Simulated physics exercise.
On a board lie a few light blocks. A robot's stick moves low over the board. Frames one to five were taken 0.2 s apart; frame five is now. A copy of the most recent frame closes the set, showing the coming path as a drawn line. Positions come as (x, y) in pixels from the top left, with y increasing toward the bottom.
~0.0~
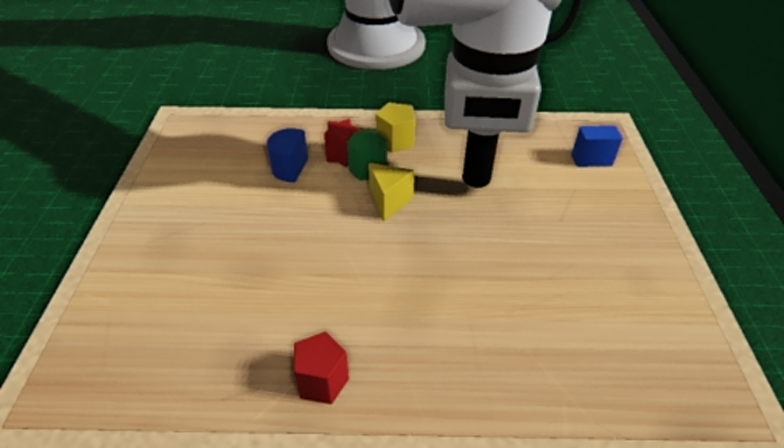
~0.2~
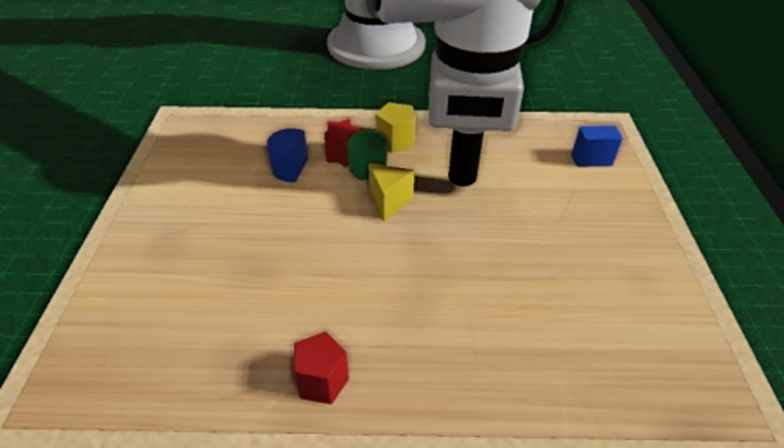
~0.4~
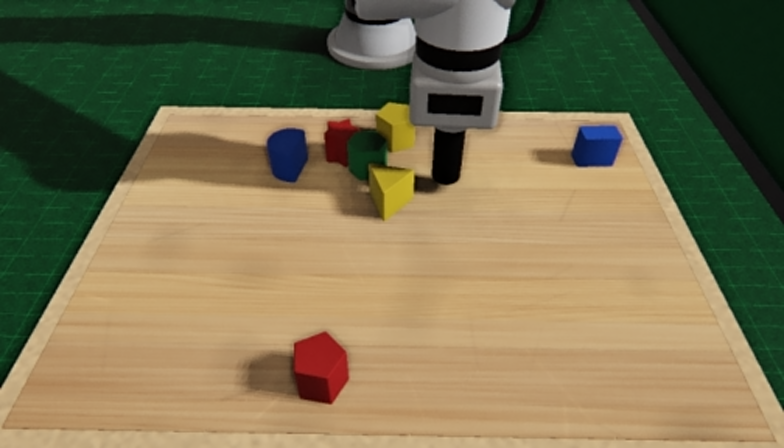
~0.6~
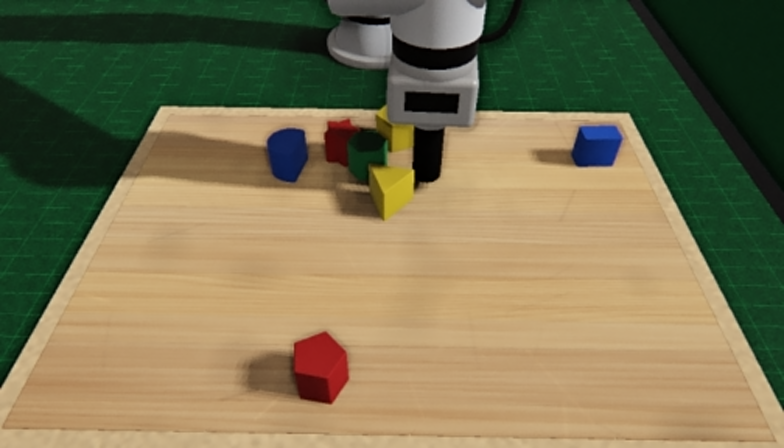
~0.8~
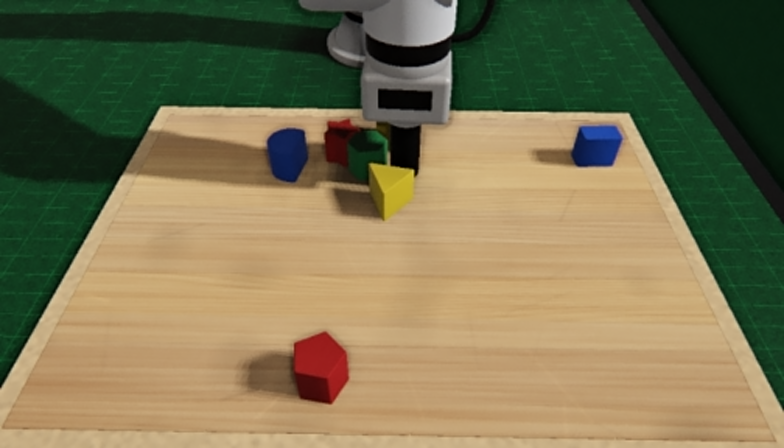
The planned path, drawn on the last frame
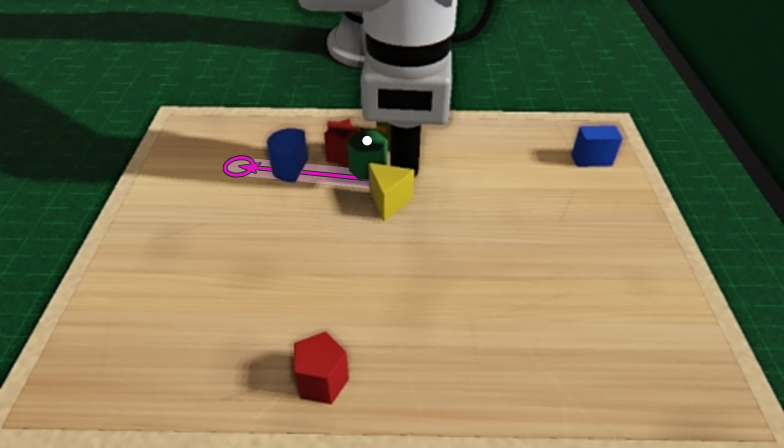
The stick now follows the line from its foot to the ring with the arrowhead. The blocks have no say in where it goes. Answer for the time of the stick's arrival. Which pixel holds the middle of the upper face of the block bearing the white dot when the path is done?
I predict (316, 126).
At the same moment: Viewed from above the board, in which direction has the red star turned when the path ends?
Direction: Clockwise.
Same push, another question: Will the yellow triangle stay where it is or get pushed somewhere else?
That block is going to be left alone.
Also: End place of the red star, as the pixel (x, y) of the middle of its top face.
The red star ends near (324, 108).
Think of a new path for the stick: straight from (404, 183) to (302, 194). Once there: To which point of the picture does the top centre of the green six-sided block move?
My best guess is (349, 140).
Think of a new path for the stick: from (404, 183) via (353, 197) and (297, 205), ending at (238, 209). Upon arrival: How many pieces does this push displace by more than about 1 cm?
Moved: Just one.
Drawn move, in a line from (404, 183) to (239, 166); the dot is on the green six-sided block.
The first path, step by step. One third of the way, stick (346, 167); red star (325, 114), turned 30° clockwise; green six-sided block (331, 131), turned 45° clockwise.
Two thirds of the way, stick (291, 161); blue D-shaped block (265, 135), turned 15° clockwise; red star (324, 108), turned 55° clockwise; green six-sided block (316, 126), turned 70° clockwise.
At the end, stick (237, 156); blue D-shaped block (225, 123), turned 60° clockwise; red star (324, 108), turned 55° clockwise; green six-sided block (316, 126), turned 70° clockwise; yellow triangle still.
